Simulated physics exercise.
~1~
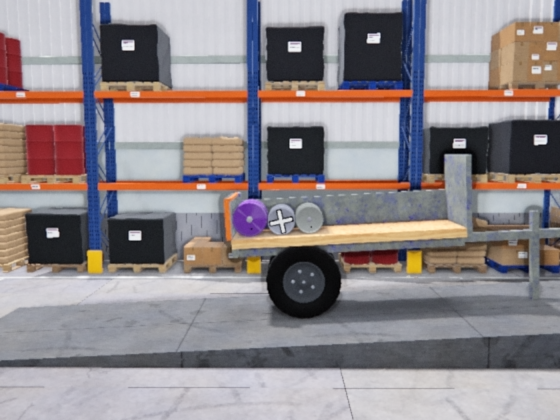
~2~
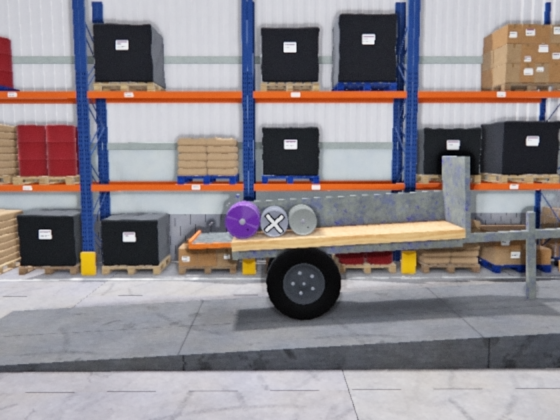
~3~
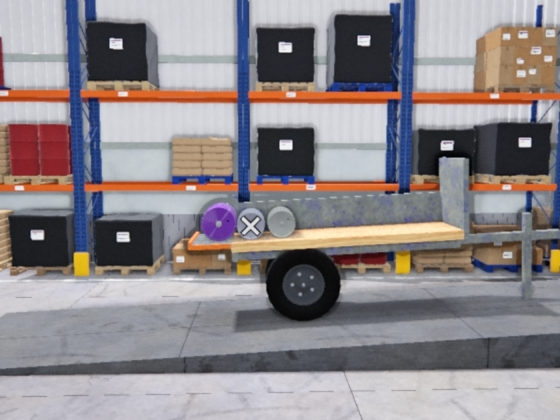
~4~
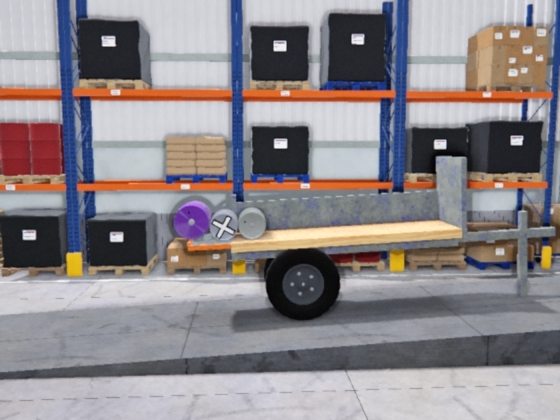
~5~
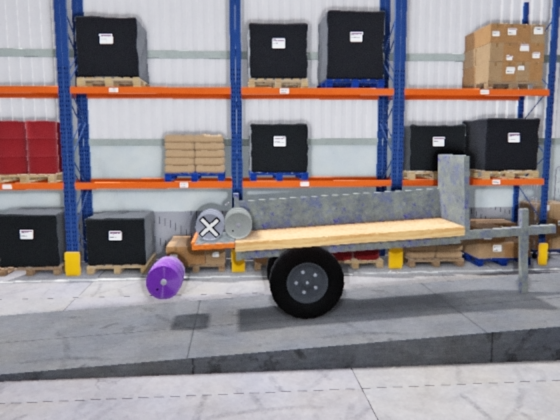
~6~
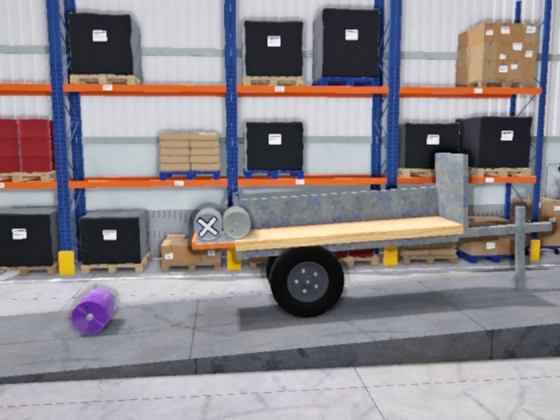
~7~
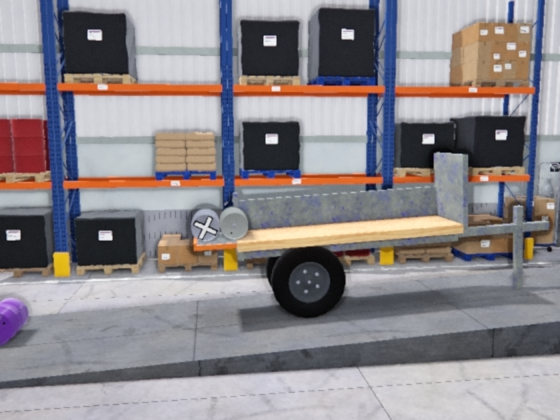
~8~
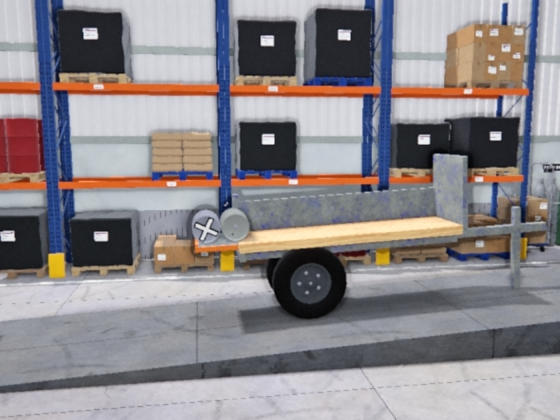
In a warehouse lined with tall racks of boxes and wrapped pallets, a trailer stands on a gently sloping ramp with three round kegs together near its rear, one purple, one crossed in white and one plain grey. The tailgate at the left end swings down flat, and the kegs roll left toward it in a row. The purple keg leads onto the lowered gate and drops off its edge to the ramp. It rolls away down the slope and out of view at the left. The crossed keg and the grey one stay on the gate, side by side at its outer end.
